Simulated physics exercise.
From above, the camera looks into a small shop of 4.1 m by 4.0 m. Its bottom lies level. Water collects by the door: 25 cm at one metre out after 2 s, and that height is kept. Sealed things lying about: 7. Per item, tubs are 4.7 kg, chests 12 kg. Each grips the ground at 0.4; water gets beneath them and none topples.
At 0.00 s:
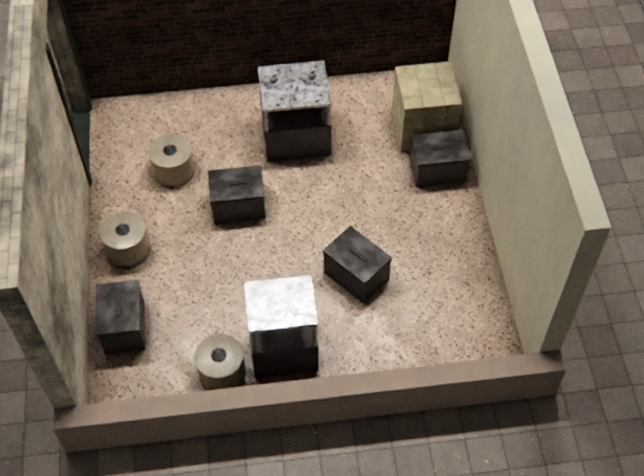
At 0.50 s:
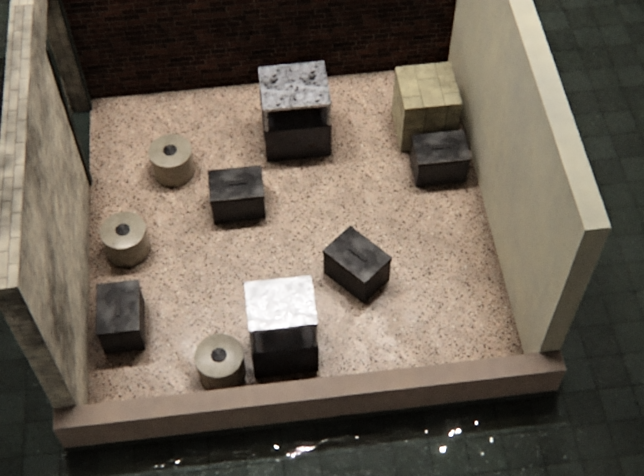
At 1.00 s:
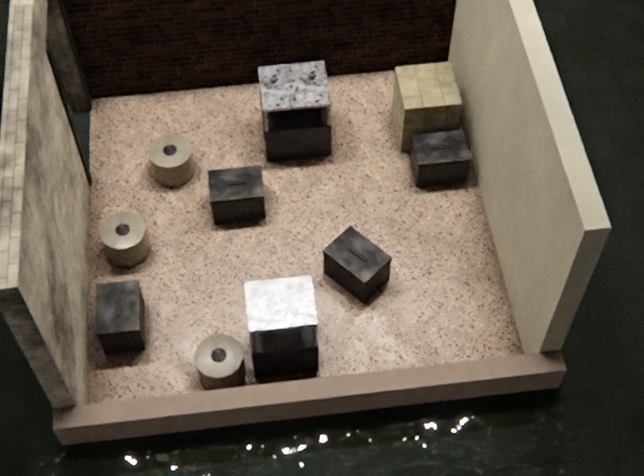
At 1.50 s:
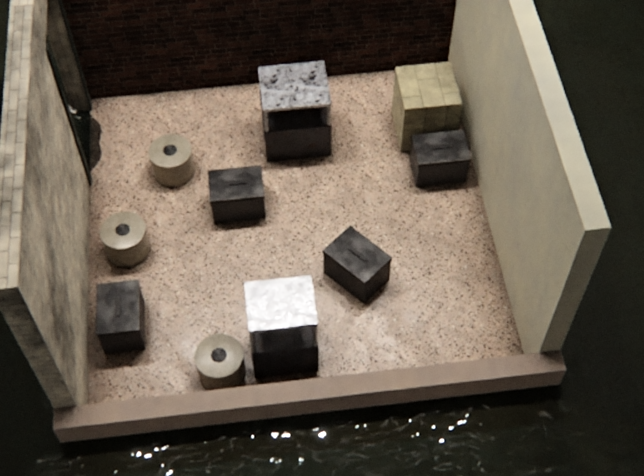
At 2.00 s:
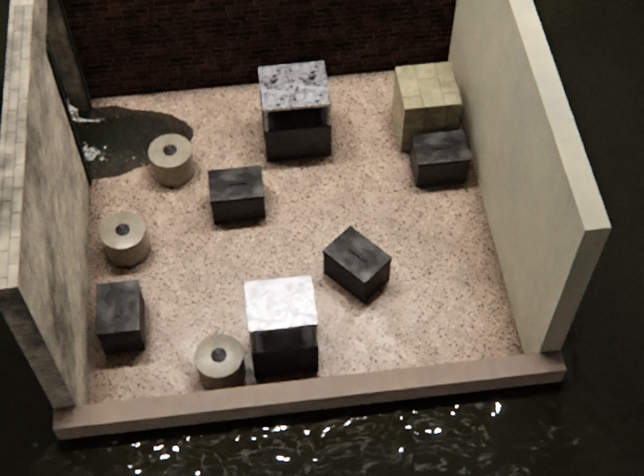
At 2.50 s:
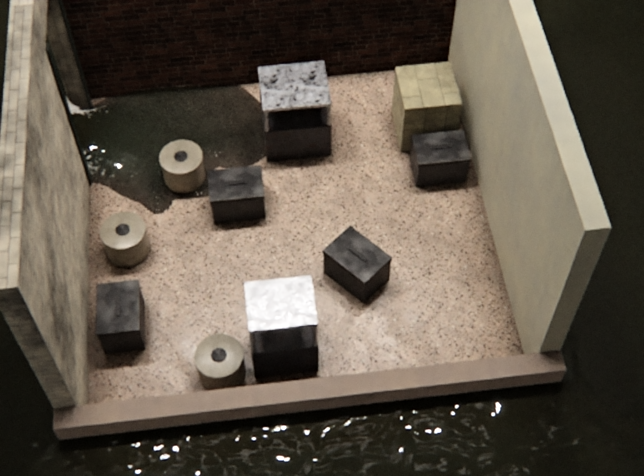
Dark water covering the pavement around a small walled room, then spreading in from the back left corner and nudging one round tub.
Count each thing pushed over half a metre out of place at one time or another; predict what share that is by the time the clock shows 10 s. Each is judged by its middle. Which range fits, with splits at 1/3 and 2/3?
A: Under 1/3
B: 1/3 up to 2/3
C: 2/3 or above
2/3 or above.
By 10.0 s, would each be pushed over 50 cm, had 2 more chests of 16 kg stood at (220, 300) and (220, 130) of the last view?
So the first ends up within that distance while the second ends up beyond that distance.
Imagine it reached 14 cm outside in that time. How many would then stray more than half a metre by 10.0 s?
With that change, 1 of them.
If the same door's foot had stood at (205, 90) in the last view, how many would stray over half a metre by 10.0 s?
The count would be 6.
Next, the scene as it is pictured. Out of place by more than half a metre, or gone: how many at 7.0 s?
The count is 3.
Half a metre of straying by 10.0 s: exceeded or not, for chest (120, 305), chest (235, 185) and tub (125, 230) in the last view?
Result, in order: Stayed within / exceeded / stayed within.
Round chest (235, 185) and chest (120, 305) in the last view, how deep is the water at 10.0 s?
First about 13 cm, second about 7 cm.
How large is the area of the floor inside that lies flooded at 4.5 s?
My estimate is roughly 10.5 m2.
After 3.5 s 0 of 7 are over 50 cm from their spots; 1 afloat.
After 4.5 s 2 of 7 are over 50 cm from their spots; 1 afloat.
After 7.0 s 3 of 7 are over 50 cm from their spots; 2 afloat.
After 10.0 s 5 of 7 are over 50 cm from their spots, and 5 have been at some point; 5 afloat.
